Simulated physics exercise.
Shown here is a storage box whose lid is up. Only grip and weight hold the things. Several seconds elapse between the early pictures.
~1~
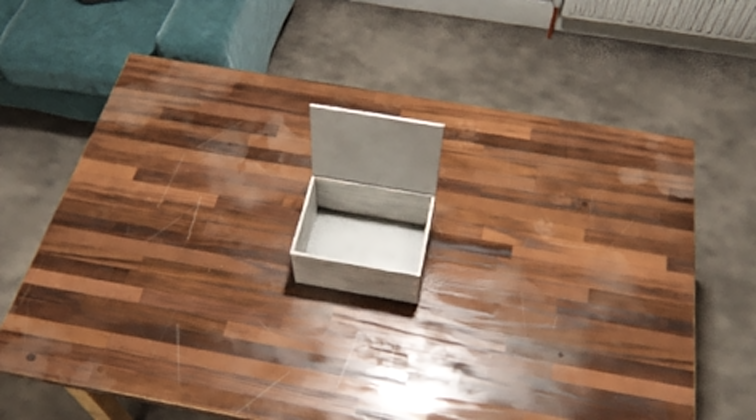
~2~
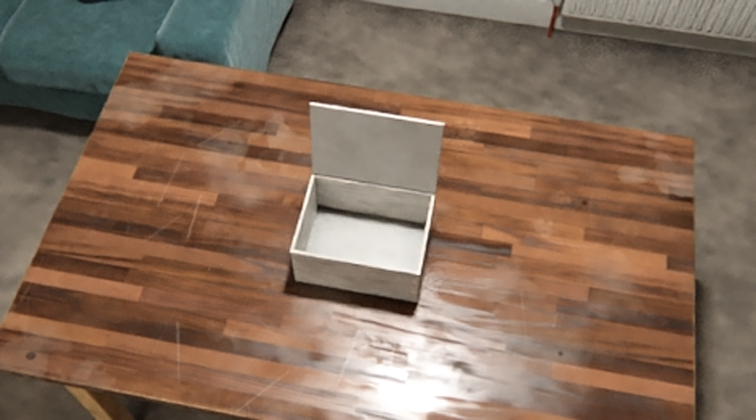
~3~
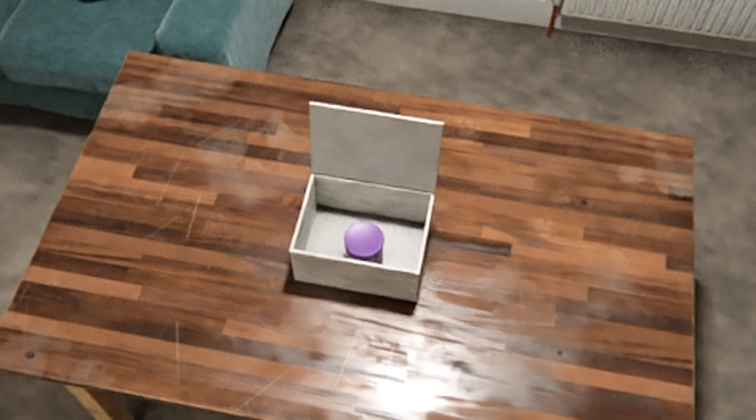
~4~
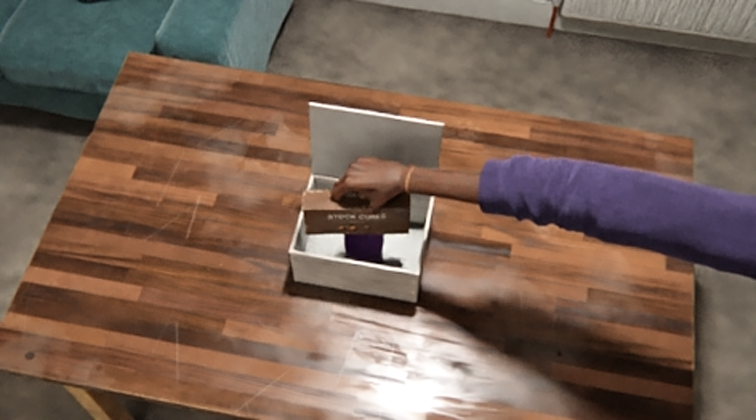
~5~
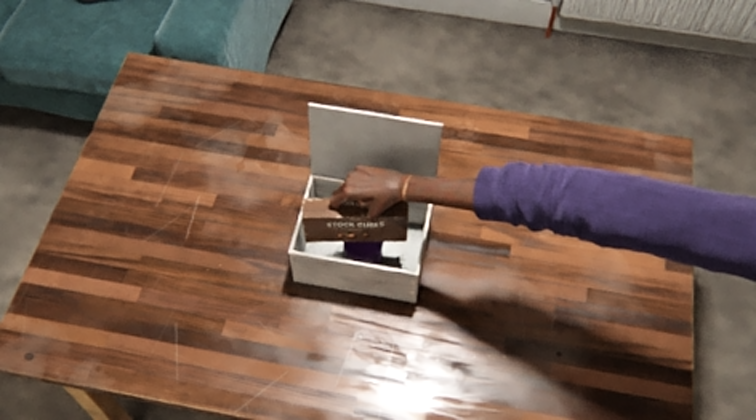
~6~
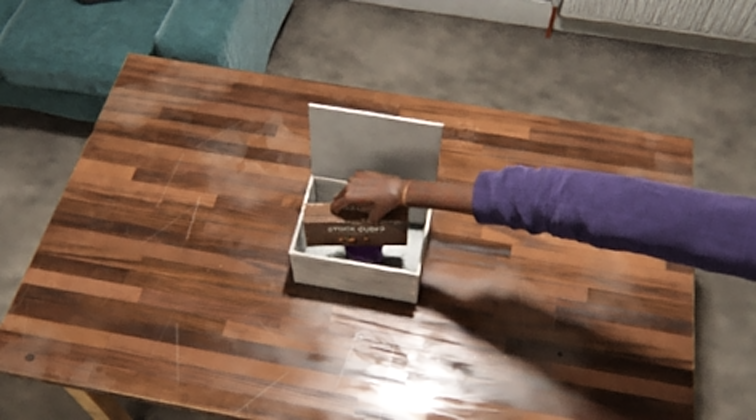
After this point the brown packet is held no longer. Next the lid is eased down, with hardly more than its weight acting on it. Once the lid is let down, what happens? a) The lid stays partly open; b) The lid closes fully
The lid stays partly open (a).
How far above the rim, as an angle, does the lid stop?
I'd say roughly 45 degrees above the rim.
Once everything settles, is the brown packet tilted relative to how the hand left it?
By the end it has kept its angle.
Then, 1.00 s later than the last frame, lid starting down.
Then, 1.30 s later than the last frame, lid 79° above the rim.
Then, 1.50 s later than the last frame, lid 65° above the rim.
Then, 1.70 s later than the last frame, lid 47° above the rim.
When it is over, lid 45° above the rim; both as before. End places, in pixels of the last picture, brown packet near (357, 225).
